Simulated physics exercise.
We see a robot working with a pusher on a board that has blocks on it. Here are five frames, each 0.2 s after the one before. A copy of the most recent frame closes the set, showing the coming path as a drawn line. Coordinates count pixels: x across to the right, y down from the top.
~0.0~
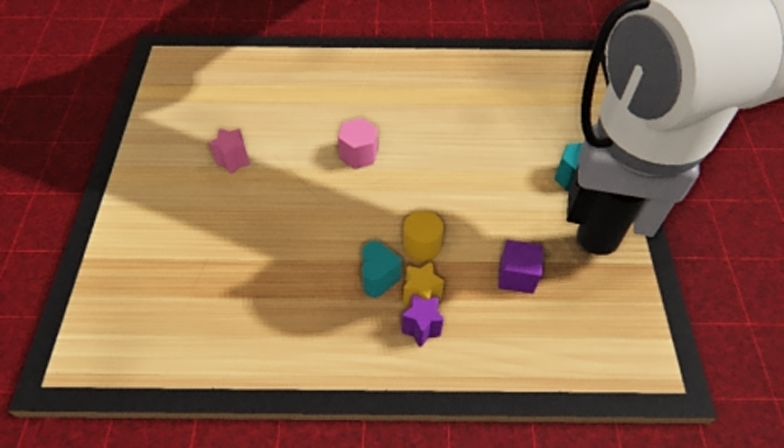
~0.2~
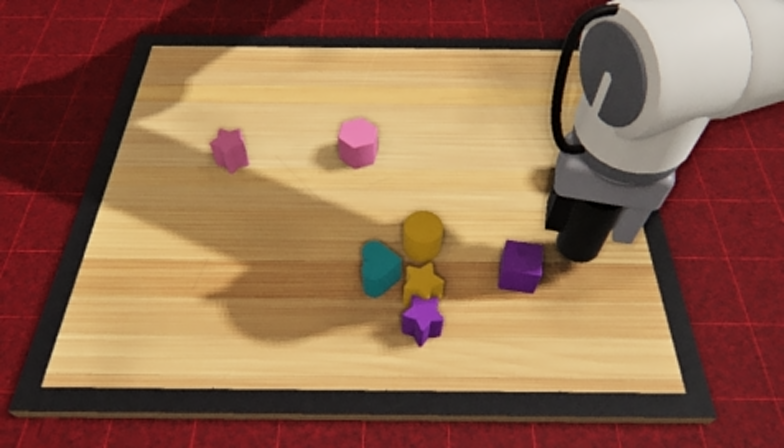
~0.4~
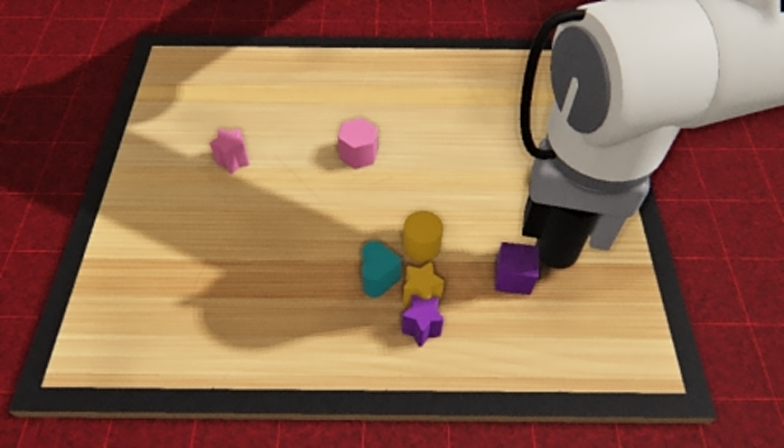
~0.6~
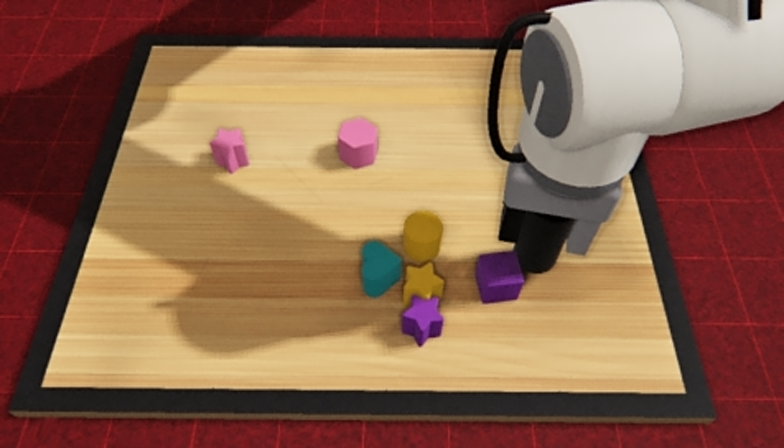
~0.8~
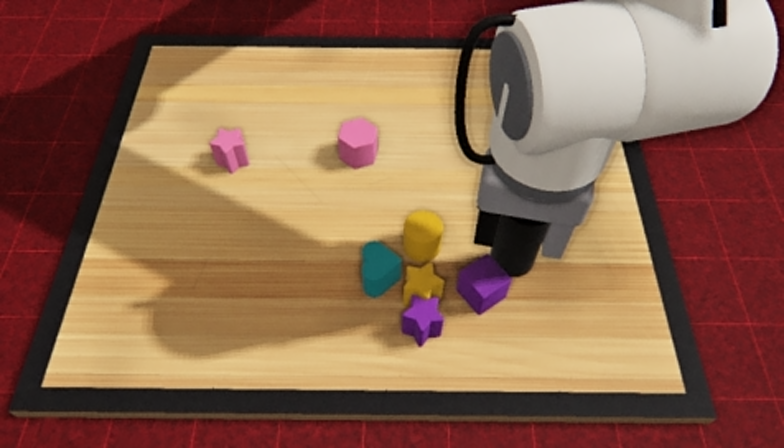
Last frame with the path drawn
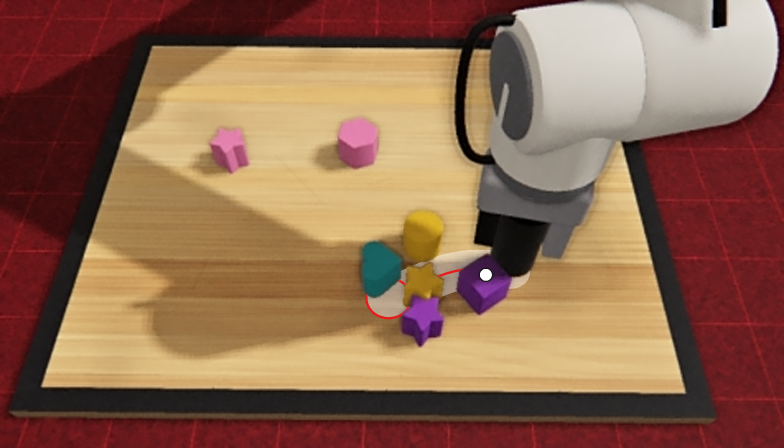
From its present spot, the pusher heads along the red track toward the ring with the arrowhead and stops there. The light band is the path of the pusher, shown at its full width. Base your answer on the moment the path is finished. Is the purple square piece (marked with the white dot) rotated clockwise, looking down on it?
No
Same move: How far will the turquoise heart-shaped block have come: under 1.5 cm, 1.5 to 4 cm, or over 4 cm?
That one ends up 1.5 to 4 cm from where it is now.
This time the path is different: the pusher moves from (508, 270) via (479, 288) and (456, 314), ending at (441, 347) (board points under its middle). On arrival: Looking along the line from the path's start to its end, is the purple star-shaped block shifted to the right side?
Yes, that is what happens.
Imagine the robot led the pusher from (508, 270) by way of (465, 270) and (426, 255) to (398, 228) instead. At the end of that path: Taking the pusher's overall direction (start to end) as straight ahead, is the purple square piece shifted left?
My answer is yes.
Drawn move, from (508, 270) via (446, 274), ending at (389, 298); the dot is on the purple square piece.
On the path given first. One third of the way, pusher (468, 258); purple square piece (461, 286), turned 45° anticlockwise.
Two thirds of the way, pusher (427, 271); yellow star-shaped block (399, 291), turned 15° clockwise; yellow circle (416, 227); purple square piece (449, 297), turned 85° anticlockwise.
At the end, pusher (389, 287); turquoise heart-shaped block (350, 260), turned 45° clockwise; yellow star-shaped block (372, 311), turned 35° anticlockwise; yellow circle (416, 227); purple square piece (449, 297), turned 85° anticlockwise.
